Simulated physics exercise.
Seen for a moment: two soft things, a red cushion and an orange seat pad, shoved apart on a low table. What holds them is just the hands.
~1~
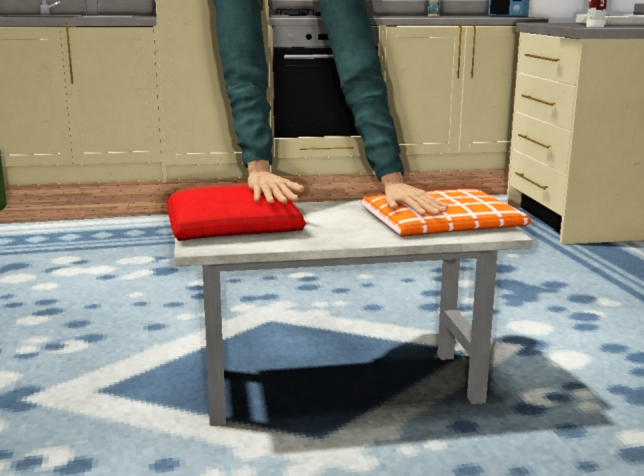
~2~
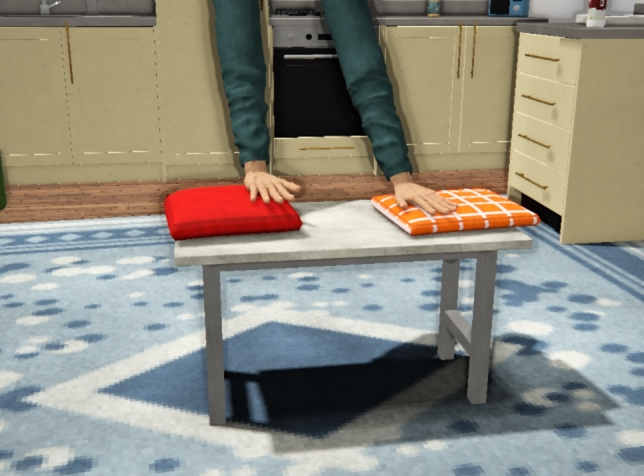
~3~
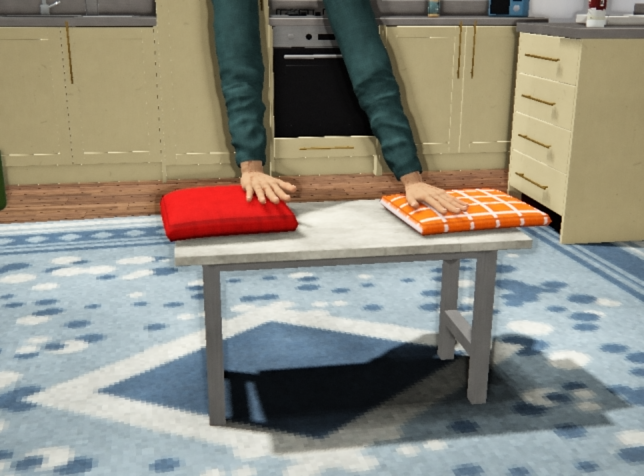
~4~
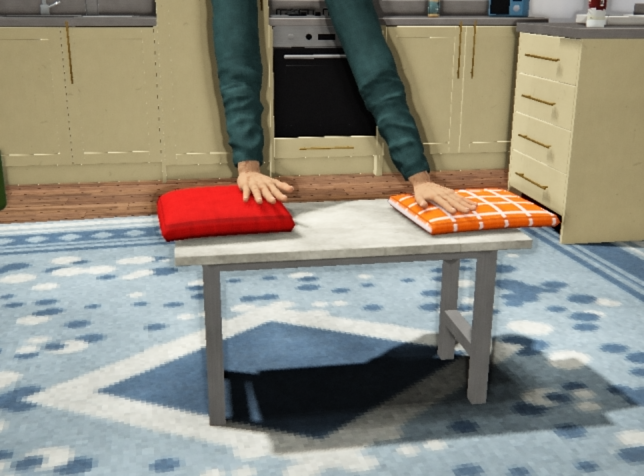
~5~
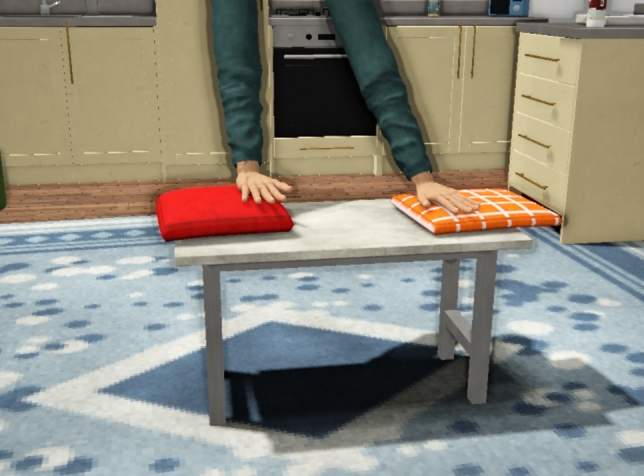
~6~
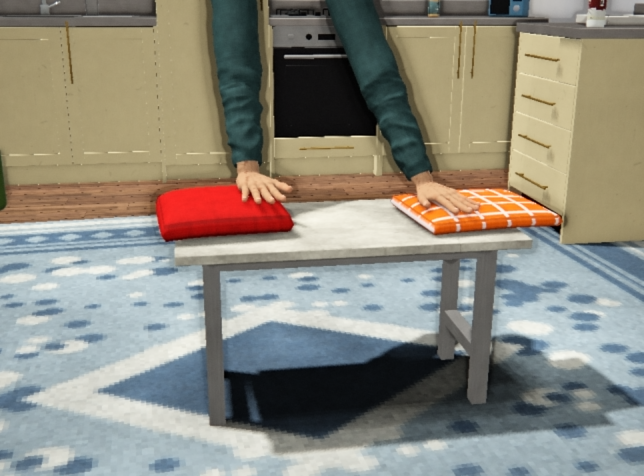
A red cushion and an orange checked seat pad lie on a low table, each under a hand of a person in green sleeves. The hands push them apart, the cushion slightly left and the pad farther right, until both jut past the table's ends and motion fades to stillness.
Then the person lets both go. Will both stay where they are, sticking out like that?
In order: The red cushion most likely keeps its perch; the orange seat pad most likely keeps its perch.
Then, 0.36 s after the last picture, cushion lying still; seat pad lying still.
At rest, cushion lying still; seat pad lying still. The red cushion holds its place and the orange seat pad stays up there.
